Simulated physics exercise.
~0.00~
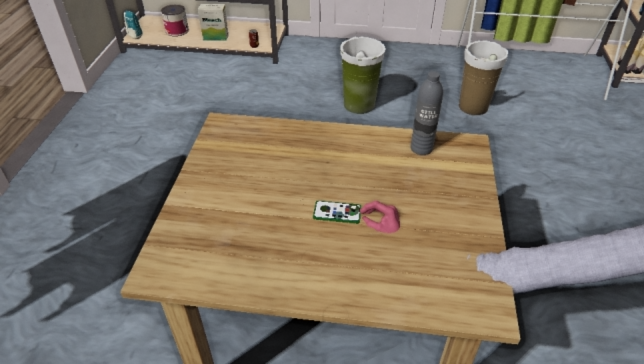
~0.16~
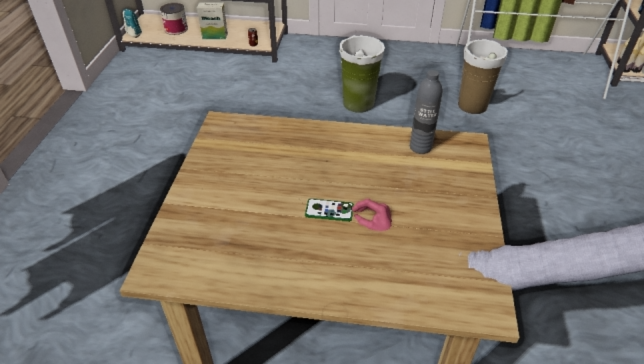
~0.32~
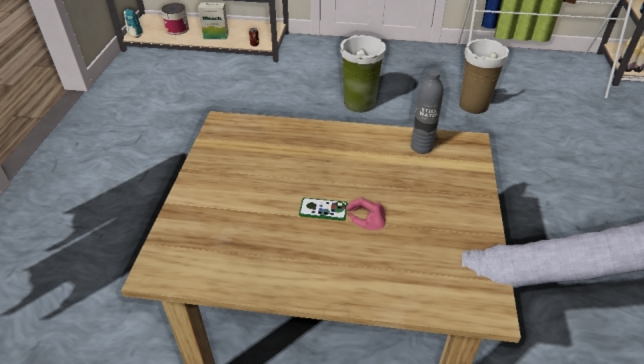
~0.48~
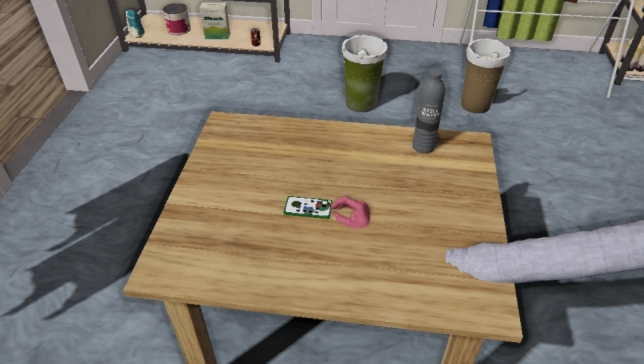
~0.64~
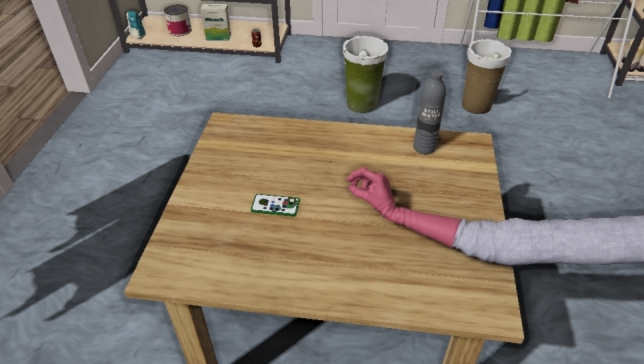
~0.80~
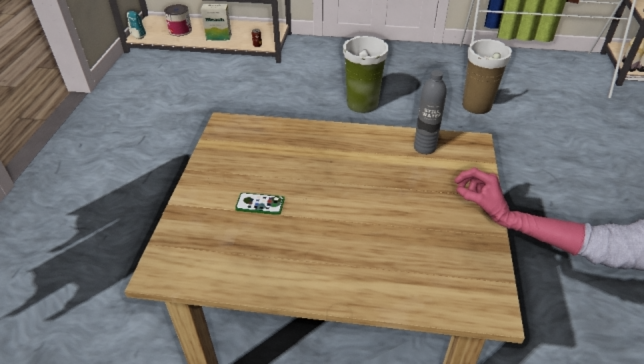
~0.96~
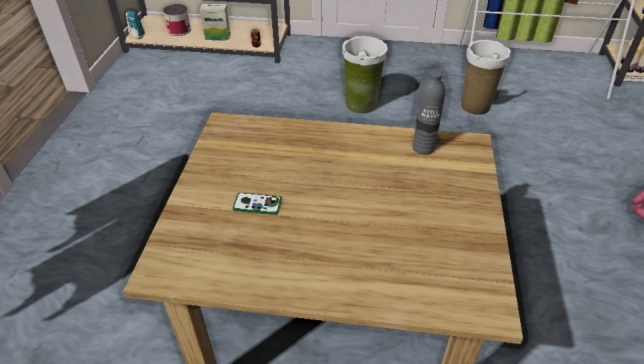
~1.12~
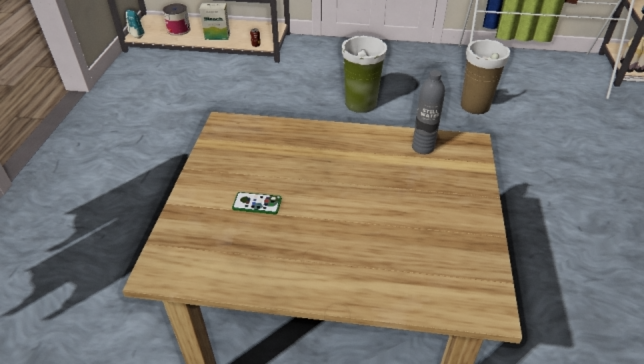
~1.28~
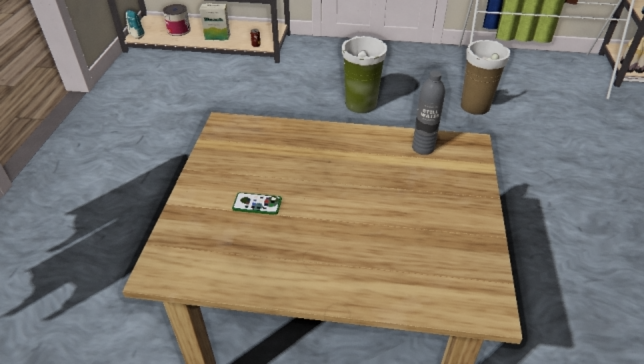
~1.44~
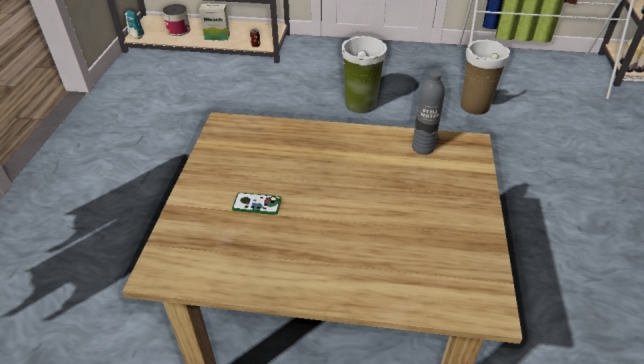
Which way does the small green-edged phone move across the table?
It moves to the left, pushed by the pink-gloved hand, and comes to rest on the left part of the table.
Pink-gloved hand pushing a small green-edged phone left across a wooden table, then withdrawing right as the phone rests on the tabletop.
